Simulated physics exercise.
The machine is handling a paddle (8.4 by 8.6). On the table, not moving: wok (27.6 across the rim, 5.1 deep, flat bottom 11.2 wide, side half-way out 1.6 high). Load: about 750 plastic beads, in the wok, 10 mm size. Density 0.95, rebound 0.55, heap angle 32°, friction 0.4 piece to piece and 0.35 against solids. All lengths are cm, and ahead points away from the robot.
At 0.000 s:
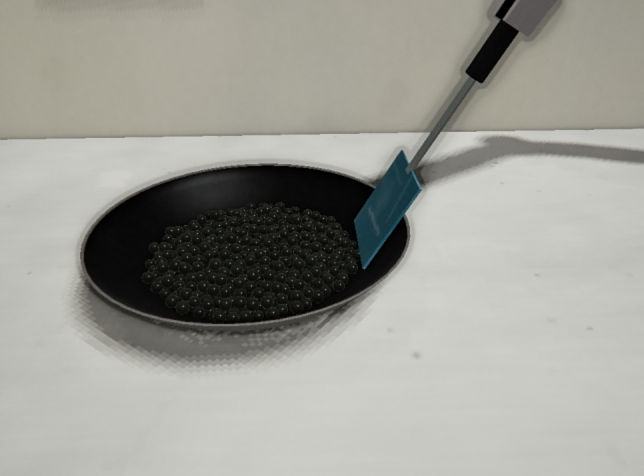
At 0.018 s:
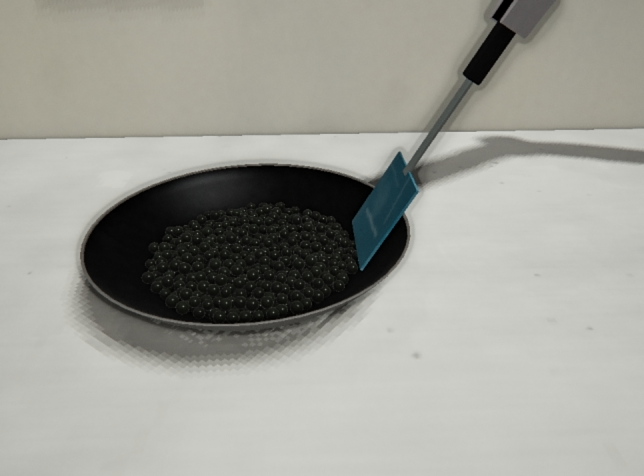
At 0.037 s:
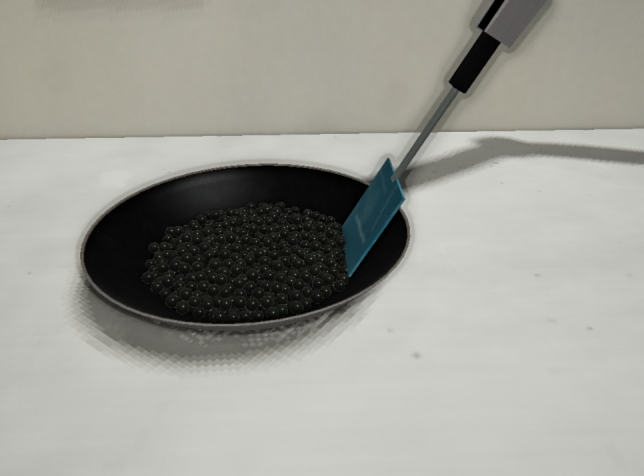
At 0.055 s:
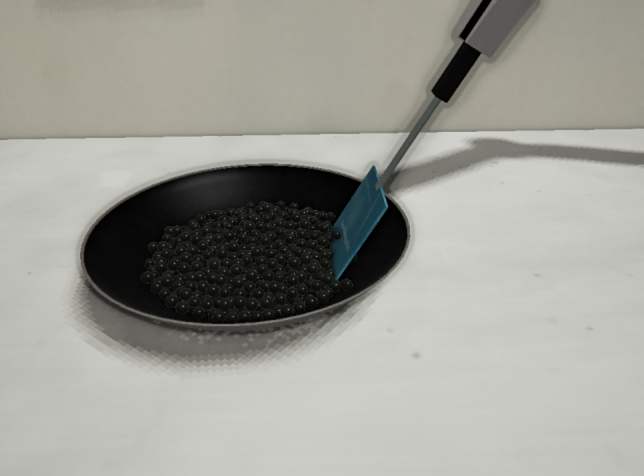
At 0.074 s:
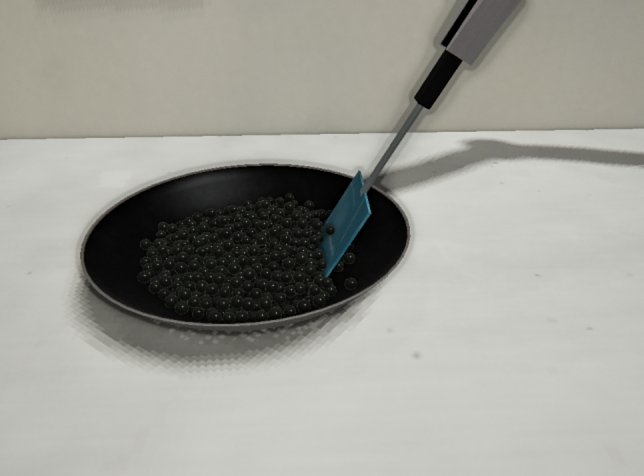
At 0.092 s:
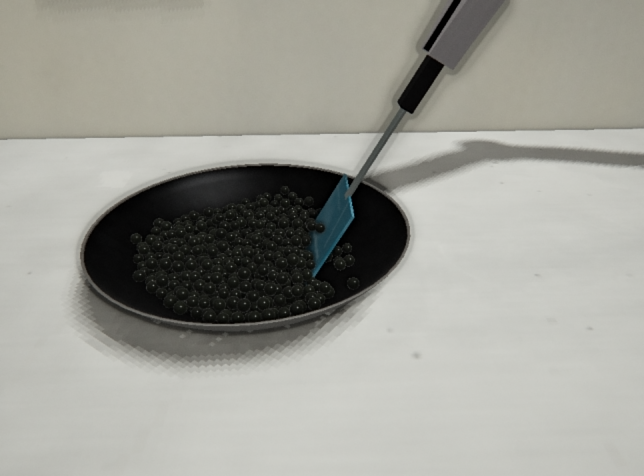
In a black pan on a white table, a blue paddle pushes dark beads left.
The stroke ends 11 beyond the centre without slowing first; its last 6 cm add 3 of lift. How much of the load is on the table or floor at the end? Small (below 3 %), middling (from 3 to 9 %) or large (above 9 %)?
Share on the table or floor: Large (above 9 %).
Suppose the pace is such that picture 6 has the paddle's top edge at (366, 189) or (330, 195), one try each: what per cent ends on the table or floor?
Some 30 and 40 per cent.
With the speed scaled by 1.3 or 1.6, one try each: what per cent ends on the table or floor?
Some 40 and 45 per cent.
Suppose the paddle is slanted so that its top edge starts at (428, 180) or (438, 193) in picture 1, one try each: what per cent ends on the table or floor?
About 30 and 35 per cent.
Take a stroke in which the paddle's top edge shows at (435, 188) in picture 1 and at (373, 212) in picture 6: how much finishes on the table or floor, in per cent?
About 35 per cent.
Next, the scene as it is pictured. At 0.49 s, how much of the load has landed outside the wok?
Some 25 per cent.
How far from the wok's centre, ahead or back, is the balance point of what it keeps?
Roughly 3.0 cm ahead.
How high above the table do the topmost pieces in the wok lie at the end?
About 5.0 cm.
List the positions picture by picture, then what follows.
In the first picture, the paddle top edge at (411, 168), sloping 60°; upper third of the load around (256, 248), from x 150 to 355, top at y 205; 746 in the wok.
In the second picture, the paddle top edge at (408, 169), sloping 60°; upper third of the load around (256, 248), from x 150 to 355, top at y 205.
In the third picture, the paddle top edge at (396, 176), sloping 60°; upper third of the load around (257, 249), from x 150 to 355, top at y 205.
In the fourth picture, the paddle top edge at (380, 184), sloping 60°; upper third of the load around (259, 246), from x 145 to 350, top at y 205.
In the fifth picture, the paddle top edge at (365, 190), sloping 60°; upper third of the load around (259, 243), from x 145 to 350, top at y 200.
In the sixth picture, the paddle top edge at (349, 193), sloping 60°; upper third of the load around (251, 243), from x 135 to 355, top at y 190; 746 in the wok.
After 0.17 s, sloping 60°, highest piece 12 above the table; 745 in the wok, 1 on the blade or in flight.
After 0.25 s, sloping 60°, highest piece 16 above the table; 740 in the wok, 6 on the blade or in flight.
After 0.49 s, sloping 60°, highest piece 8 above the table; 488 in the wok, 204 on the table or floor, 54 on the blade or in flight.
After 1.54 s, sloping 60°, highest piece 5 above the table; 488 in the wok, 258 on the table or floor.
In the end, 488 in the wok, 258 on the table or floor. That is 35 % on the table or floor.
